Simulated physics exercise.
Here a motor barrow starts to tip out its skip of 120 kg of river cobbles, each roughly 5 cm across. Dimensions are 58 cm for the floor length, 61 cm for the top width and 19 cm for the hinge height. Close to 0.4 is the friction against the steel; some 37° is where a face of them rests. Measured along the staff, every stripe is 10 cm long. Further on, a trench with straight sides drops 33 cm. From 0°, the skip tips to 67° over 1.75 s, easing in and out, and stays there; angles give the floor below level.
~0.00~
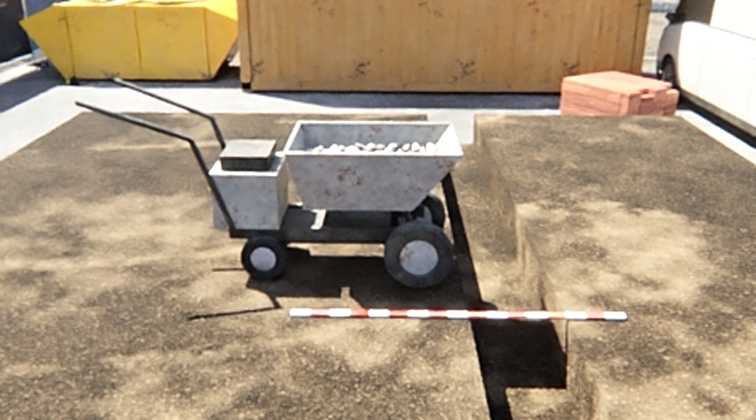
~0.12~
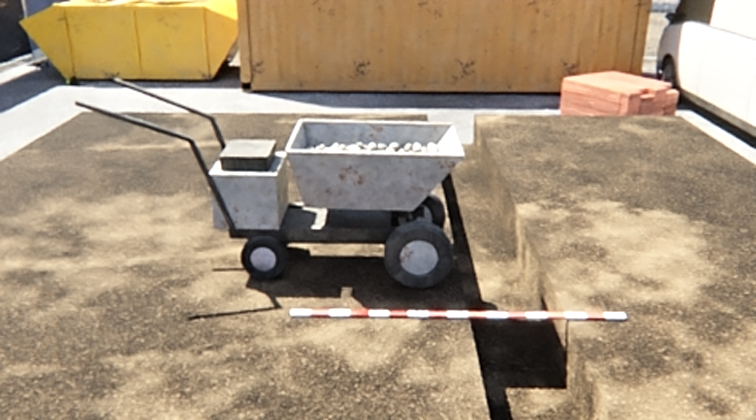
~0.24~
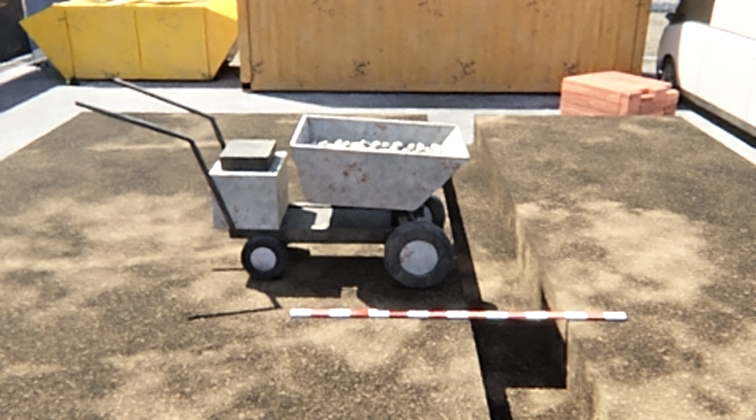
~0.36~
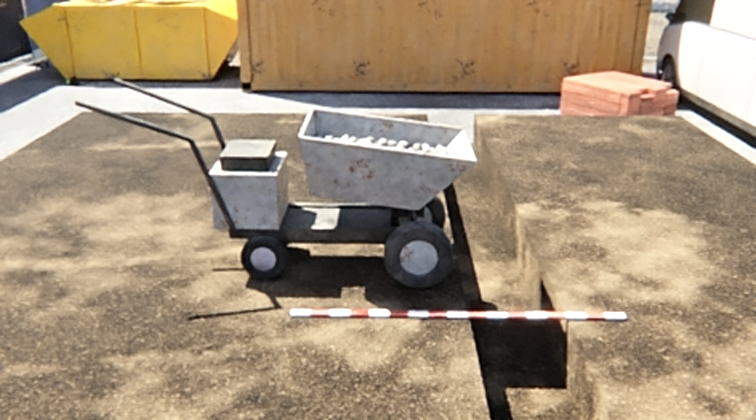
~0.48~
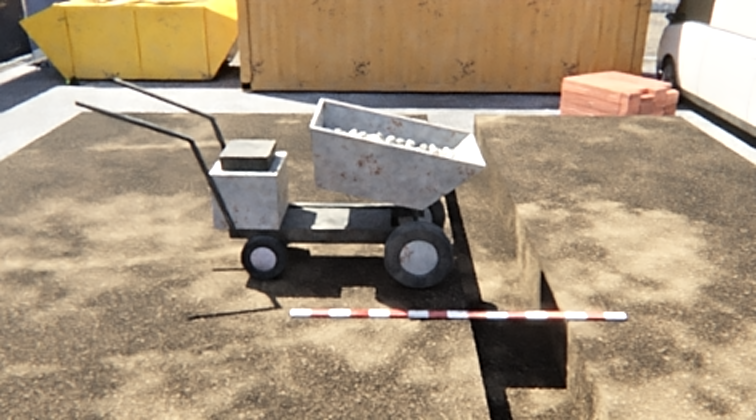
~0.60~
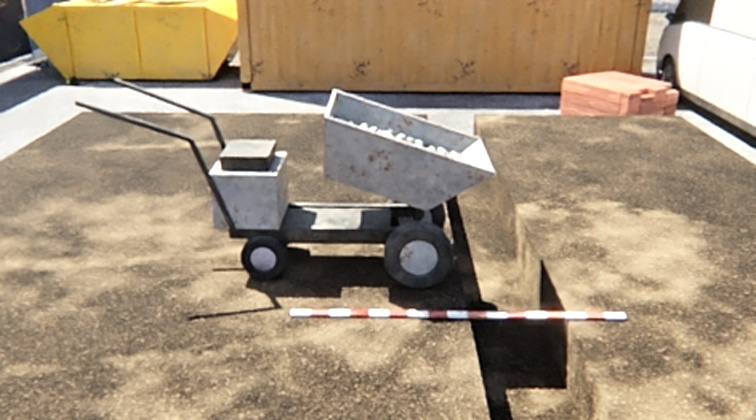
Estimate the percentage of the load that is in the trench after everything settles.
Roughly 55 per cent of the load.
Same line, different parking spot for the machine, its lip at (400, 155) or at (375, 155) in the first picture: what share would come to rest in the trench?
I'd expect some 100 per cent, then some 100.
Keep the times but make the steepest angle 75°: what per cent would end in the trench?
Some 45 in a hundred, I'd say.
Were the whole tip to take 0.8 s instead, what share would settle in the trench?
Probably about 45 in a hundred.
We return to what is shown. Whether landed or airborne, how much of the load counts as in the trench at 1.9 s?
By that moment, roughly 10 per cent of the load.
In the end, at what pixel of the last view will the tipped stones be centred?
The tipped stones centre close to (536, 289).
After 1.3 s the floor is at 56°; 100 % in the skip; the foremost stones are at (512, 213).
After 1.9 s the floor is at 67°; 71 % in the skip, 9 % in the trench, 20 % past the trench; the foremost stones are at (600, 266).
After 2.2 s the floor is at 67°; 41 % in the skip, 16 % in the trench, 42 % past the trench; the foremost stones are at (663, 259).
After 4.2 s the floor is at 67°; 0 % in the skip, 55 % in the trench, 45 % past the trench; the foremost stones are at (709, 260).
